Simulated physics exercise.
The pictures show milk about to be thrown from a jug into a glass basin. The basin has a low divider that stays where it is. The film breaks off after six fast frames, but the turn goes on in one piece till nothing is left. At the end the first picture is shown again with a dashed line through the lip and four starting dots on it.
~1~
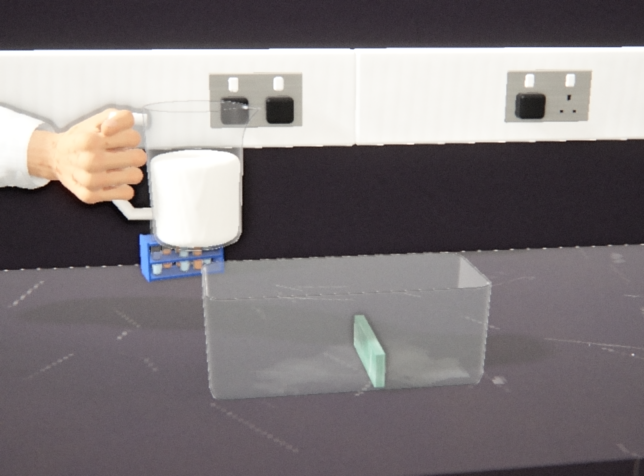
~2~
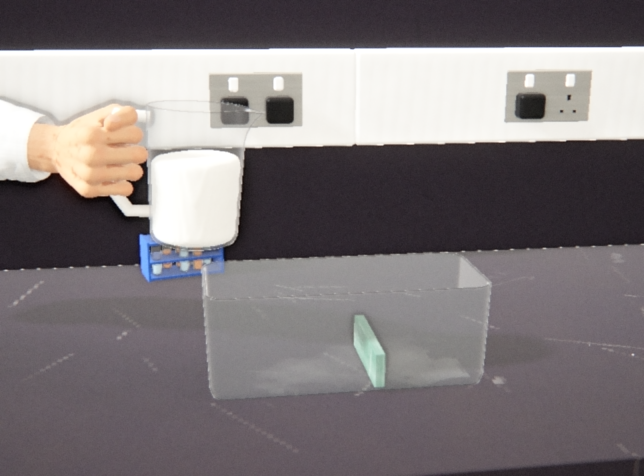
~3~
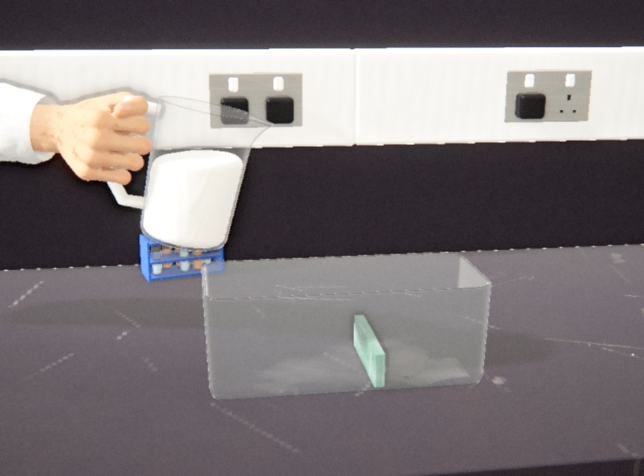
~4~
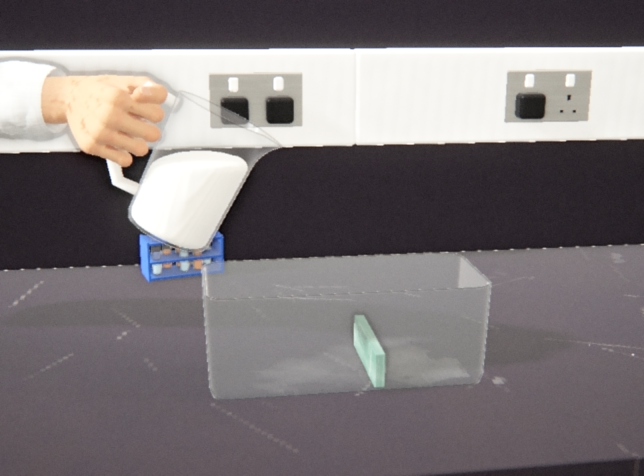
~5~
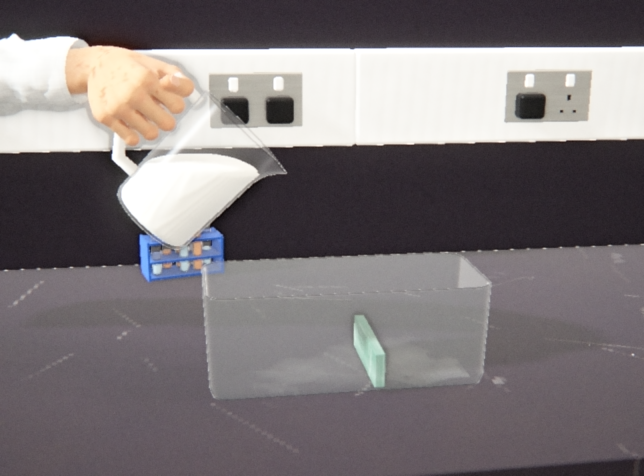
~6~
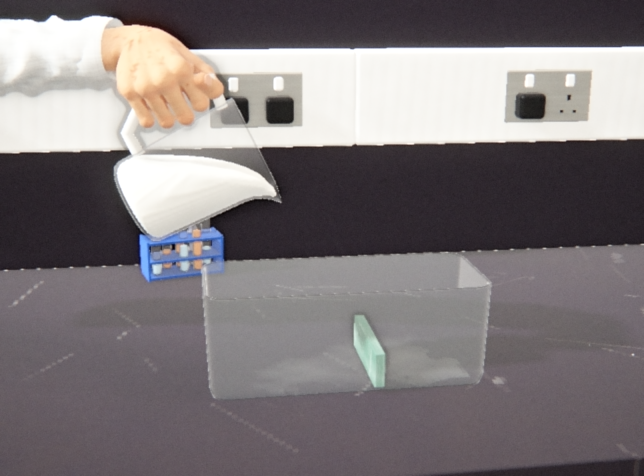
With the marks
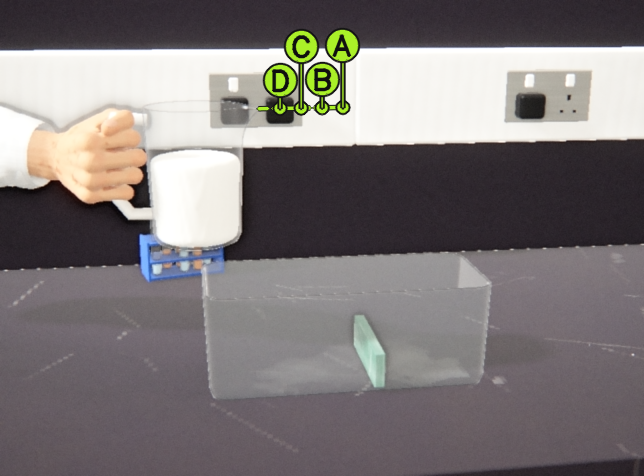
On a dark lab bench, a hand holds a clear jug of milk above and left of a glass basin containing a small green wall, then rises and tilts the jug progressively rightward, the milk sliding toward its lip.
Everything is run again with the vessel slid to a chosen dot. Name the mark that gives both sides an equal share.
B.
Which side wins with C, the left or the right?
More ends on the left.
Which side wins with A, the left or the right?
The right one.
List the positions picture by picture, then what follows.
In the first frame, upright, lip at (259, 108); basin from (210, 398) to (481, 381); top of the wall at (369, 333); nothing has left yet.
In the second frame, tipped about 3°, lip at (262, 112); nothing has left yet.
In the third frame, tipped about 13°, lip at (271, 124); nothing has left yet.
In the fourth frame, tipped about 27°, lip at (281, 144); nothing has left yet.
In the fifth frame, tipped about 45°, lip at (285, 171); nothing has left yet.
In the sixth frame, tipped about 64°, lip at (281, 200); nothing has left yet.
On the marked copy, A at (342, 107); B at (322, 107); C at (301, 108); D at (280, 108).
With A, about 14 % ends left of the wall and 84 % right of it.
With B, about 52 % ends left of the wall and 47 % right of it.
With C, about 83 % ends left of the wall and 9 % right of it; 8 % is lost outside.
With D, about 90 % ends left of the wall and 5 % right of it; 5 % is lost outside.
